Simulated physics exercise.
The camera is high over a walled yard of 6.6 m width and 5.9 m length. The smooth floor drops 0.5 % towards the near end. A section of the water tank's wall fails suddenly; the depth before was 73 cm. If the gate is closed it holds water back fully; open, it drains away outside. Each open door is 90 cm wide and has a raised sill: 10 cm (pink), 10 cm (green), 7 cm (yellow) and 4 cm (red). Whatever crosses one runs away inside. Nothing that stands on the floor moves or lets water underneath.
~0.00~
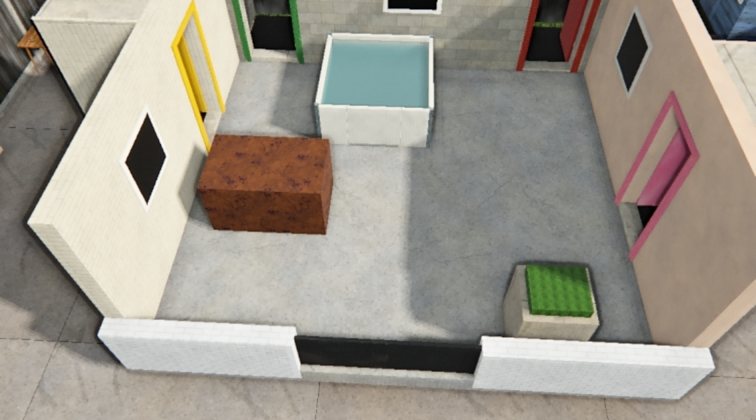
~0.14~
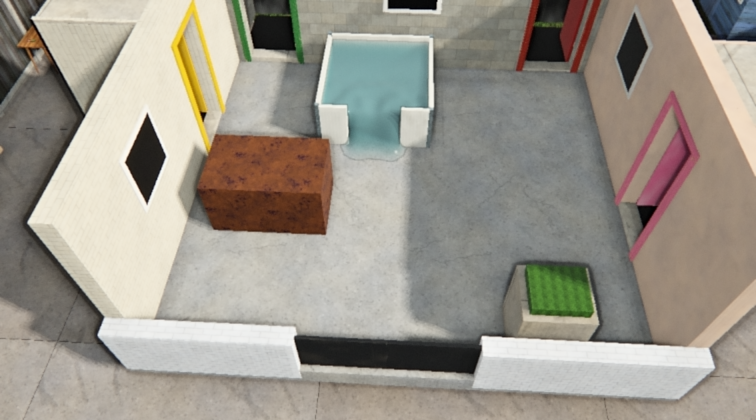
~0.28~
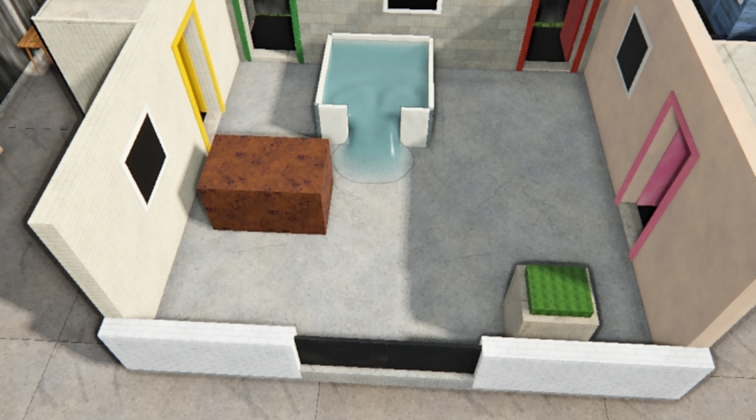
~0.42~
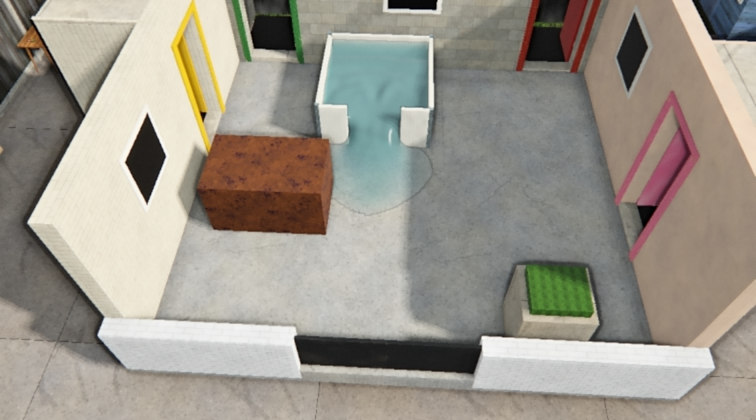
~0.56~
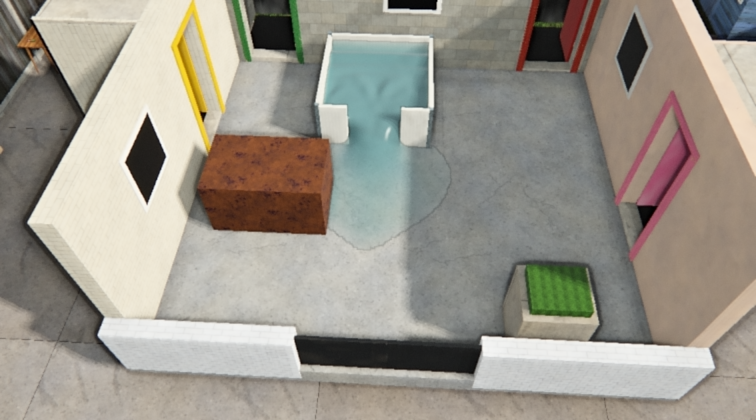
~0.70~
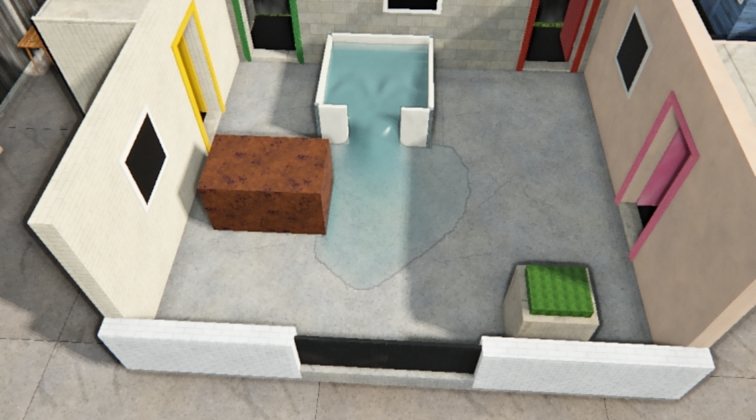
Water poured out of a white-walled tank when a section of its front wall gave way, then spread across the grey floor towards the near end, passing along the right side of a rusty-brown block.
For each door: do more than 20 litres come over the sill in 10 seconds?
Door by door: At the pink door it stays under the limit; at the green door it stays under the limit; at the yellow door it does not reach the limit; at the red door it goes over the limit.
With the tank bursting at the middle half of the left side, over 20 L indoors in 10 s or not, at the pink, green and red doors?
Then: Pink below, green above, red not over.
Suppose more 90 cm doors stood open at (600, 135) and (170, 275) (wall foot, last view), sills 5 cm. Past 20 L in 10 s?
In that order: Not over, past it.
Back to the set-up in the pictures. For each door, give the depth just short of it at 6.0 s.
Depths in cm: Pink 8, green 4, yellow 6, red 2.
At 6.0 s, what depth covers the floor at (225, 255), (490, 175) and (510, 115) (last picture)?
In that order: 10, 2 and 1 cm.
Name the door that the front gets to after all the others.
The red one.
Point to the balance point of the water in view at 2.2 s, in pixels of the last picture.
At about (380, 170).
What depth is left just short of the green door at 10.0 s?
Some 8.5 cm.
After 1.4 s water covers 35 % of the floor and is deepest (36 cm) near (372, 152); pink door not reached, green door not reached, yellow door not reached, red door not reached.
After 2.2 s water covers 45 % of the floor and is deepest (34 cm) near (368, 356); pink door not reached, green door not reached, yellow door 9 cm at the sill, 1 L in, red door not reached.
After 3.5 s water covers 55 % of the floor and is deepest (24 cm) near (495, 363); pink door 3 cm at the sill, 0 L in, green door 4 cm at the sill, 0 L in, yellow door 6 cm at the sill, 6 L in, red door not reached.
After 6.0 s water covers 80 % of the floor and is deepest (18 cm) near (188, 347); pink door 8 cm at the sill, 4 L in, green door 4 cm at the sill, 0 L in, yellow door 6 cm at the sill, 7 L in, red door 2 cm at the sill, 1 L in.
After 10.0 s water covers 100 % of the floor and is deepest (12 cm) near (354, 355); pink door 3 cm at the sill, 6 L in, green door 8 cm at the sill, 5 L in, yellow door 4 cm at the sill, 7 L in, red door 8 cm at the sill, 44 L in.
